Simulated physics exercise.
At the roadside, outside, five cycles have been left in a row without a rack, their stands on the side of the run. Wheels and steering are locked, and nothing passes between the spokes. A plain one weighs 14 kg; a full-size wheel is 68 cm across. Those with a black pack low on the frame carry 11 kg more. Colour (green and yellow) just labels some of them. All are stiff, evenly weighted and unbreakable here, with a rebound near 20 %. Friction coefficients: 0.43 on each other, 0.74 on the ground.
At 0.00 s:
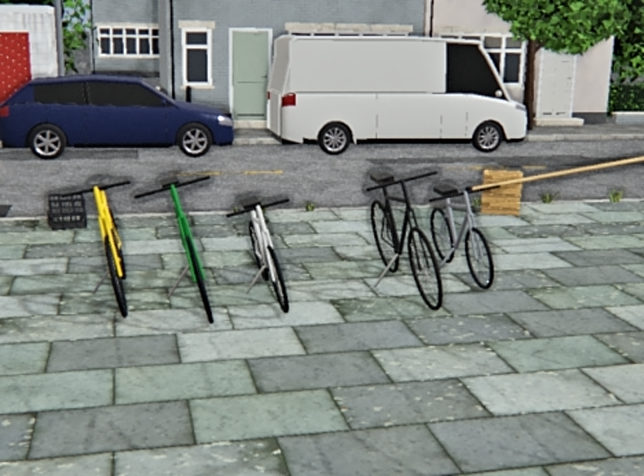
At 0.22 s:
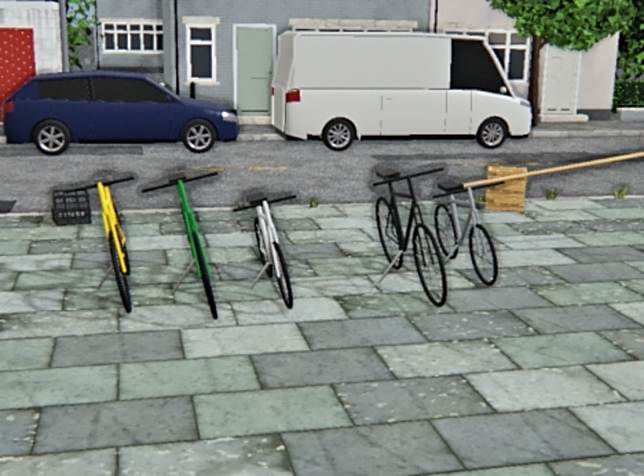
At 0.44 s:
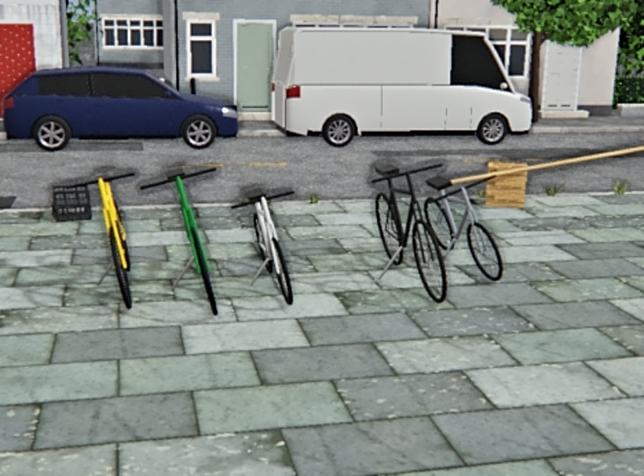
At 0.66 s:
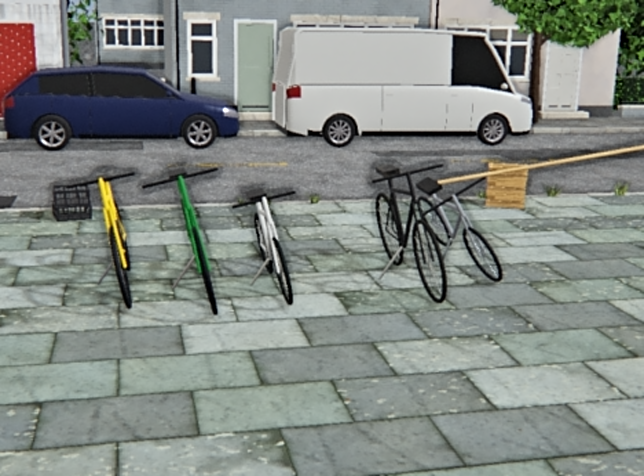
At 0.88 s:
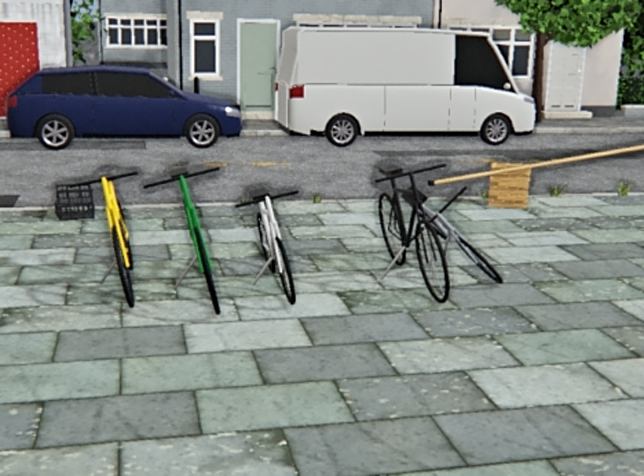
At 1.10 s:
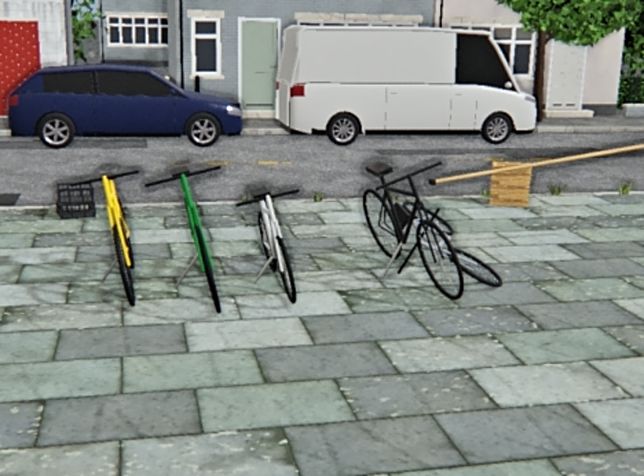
A long wooden pole reaches in from the right and pushes the rightmost of five bicycles standing in a row on grey-green paving, seen from across the pavement, slightly above. Yellow, green and white bicycles stand at left, a black and a grey one at right, before a blue car and white van. The grey one tilts leftward and sinks low behind the black one, which then leans left, while the view shifts slightly.
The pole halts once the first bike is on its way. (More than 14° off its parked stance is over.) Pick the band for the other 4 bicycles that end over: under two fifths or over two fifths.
It comes to less than two fifths.
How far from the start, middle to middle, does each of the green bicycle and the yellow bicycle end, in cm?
About: Green 0, yellow 0.
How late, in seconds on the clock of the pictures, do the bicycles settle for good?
Near 2.5 s.
After 1.26 s, 1 of the 4 other bicycles over.
In the end (2.5 s), 1 of the 4 other bicycles over; green bicycle unmoved; yellow bicycle unmoved. That is 25 per cent. Three left standing. From the last view, middles, green bicycle near (195, 227), yellow bicycle near (119, 226).
